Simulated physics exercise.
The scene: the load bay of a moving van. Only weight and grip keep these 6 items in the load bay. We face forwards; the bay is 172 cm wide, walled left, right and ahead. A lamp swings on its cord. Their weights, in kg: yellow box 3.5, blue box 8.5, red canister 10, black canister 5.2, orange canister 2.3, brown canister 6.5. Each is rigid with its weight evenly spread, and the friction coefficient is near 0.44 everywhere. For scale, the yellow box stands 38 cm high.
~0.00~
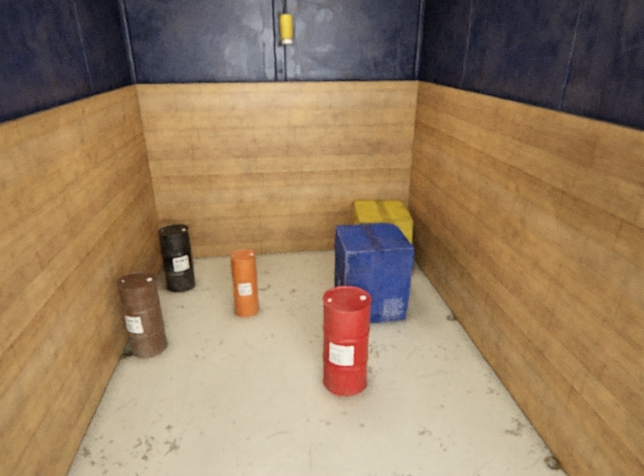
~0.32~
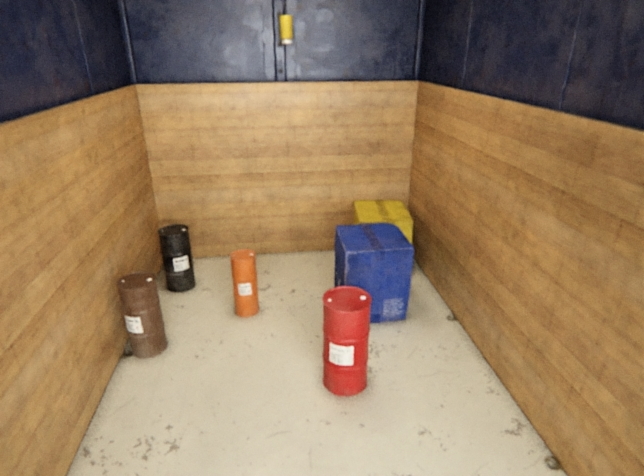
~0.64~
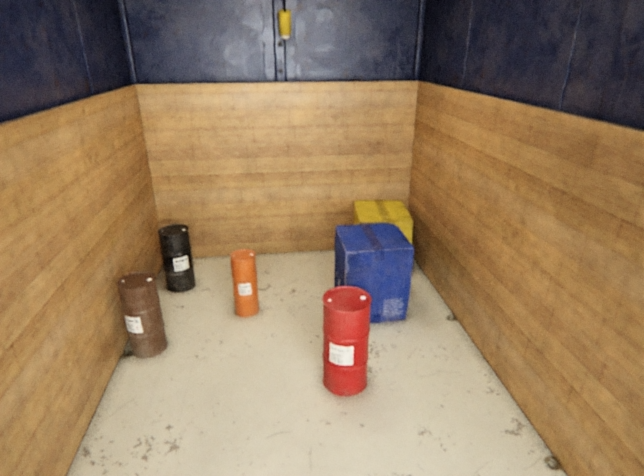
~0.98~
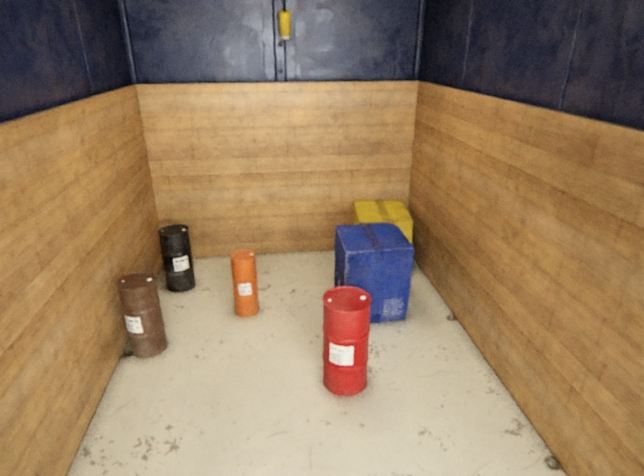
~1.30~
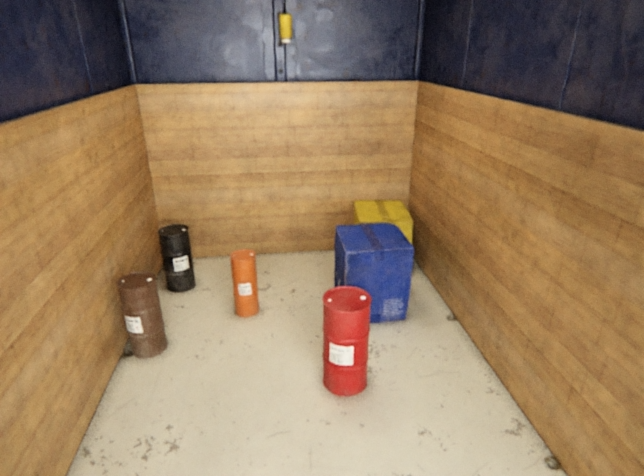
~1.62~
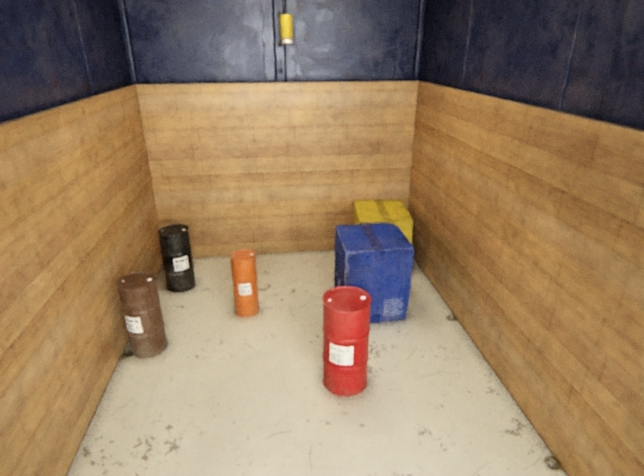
A small yellow lamp sways slightly on its cord above motionless canisters and boxes.
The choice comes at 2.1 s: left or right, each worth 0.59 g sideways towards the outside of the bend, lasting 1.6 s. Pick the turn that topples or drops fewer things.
Turn right.
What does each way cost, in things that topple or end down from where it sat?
Left: 4; right: 2.
Turning left. At 2.62 s, push 0.59 g right; yellow box slid 7 cm near (391, 237); blue box slid 7 cm near (383, 271); orange canister leaning 30°.
After 2.92 s, push 0.59 g right; blue box slid 27 cm near (420, 270); yellow box slid 9 cm near (395, 238); orange canister on its side.
After 3.42 s, push 0.59 g right; blue box slid 27 cm near (418, 269); yellow box slid 9 cm near (395, 238); black canister on its side.
At rest (4.9 s), tipped over in the load bay, red canister, black canister, orange canister and brown canister; not toppled but over 15 cm from the start, blue box; the last one in place, give or take 15 cm. In the last view, yellow box near (395, 238), blue box near (418, 269).
Turning right instead, red canister and orange canister tipped over or down from where it sat, 2 of 6 in all.
